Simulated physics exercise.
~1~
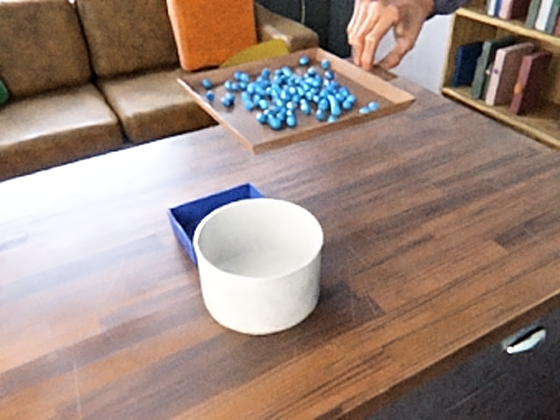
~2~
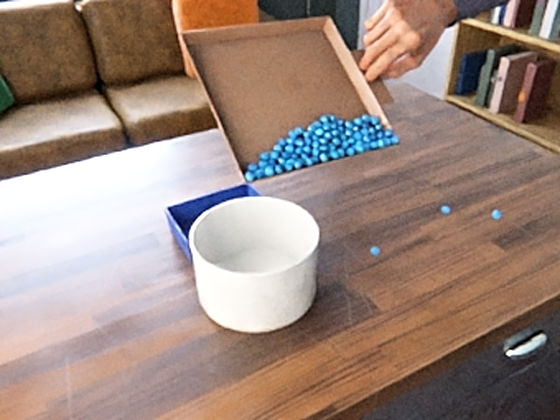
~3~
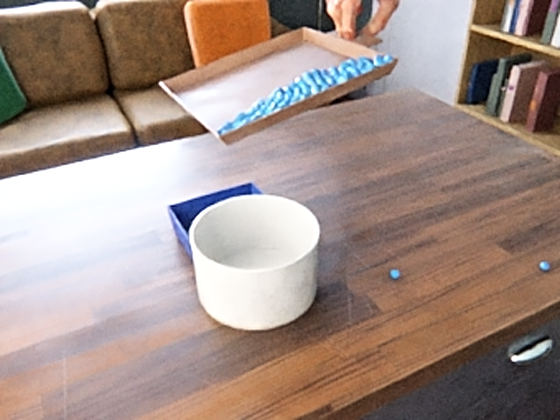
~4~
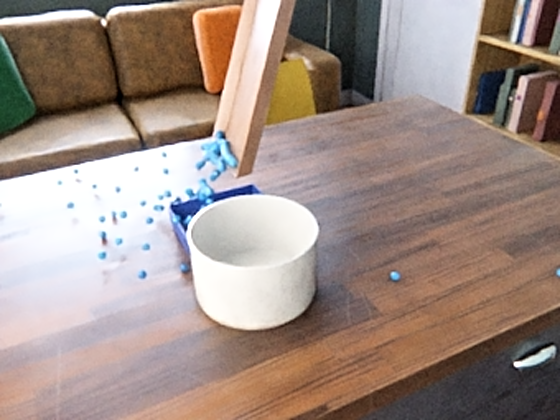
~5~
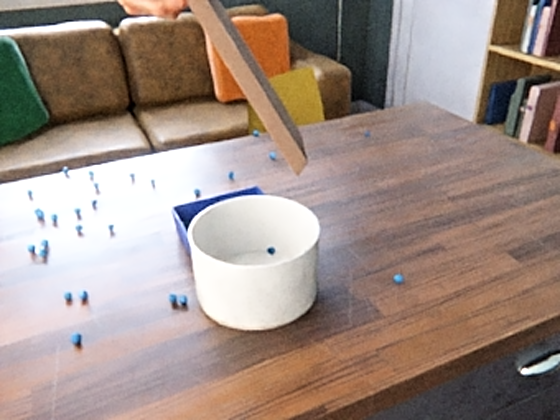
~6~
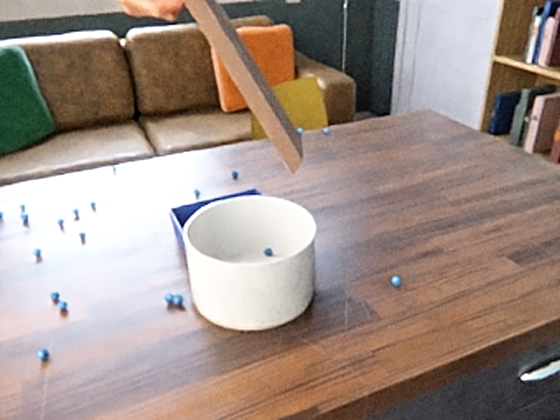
Blue balls spilling from a hand-tilted tray, a few early, then many into a blue tin and across the table, few reaching the white pot.
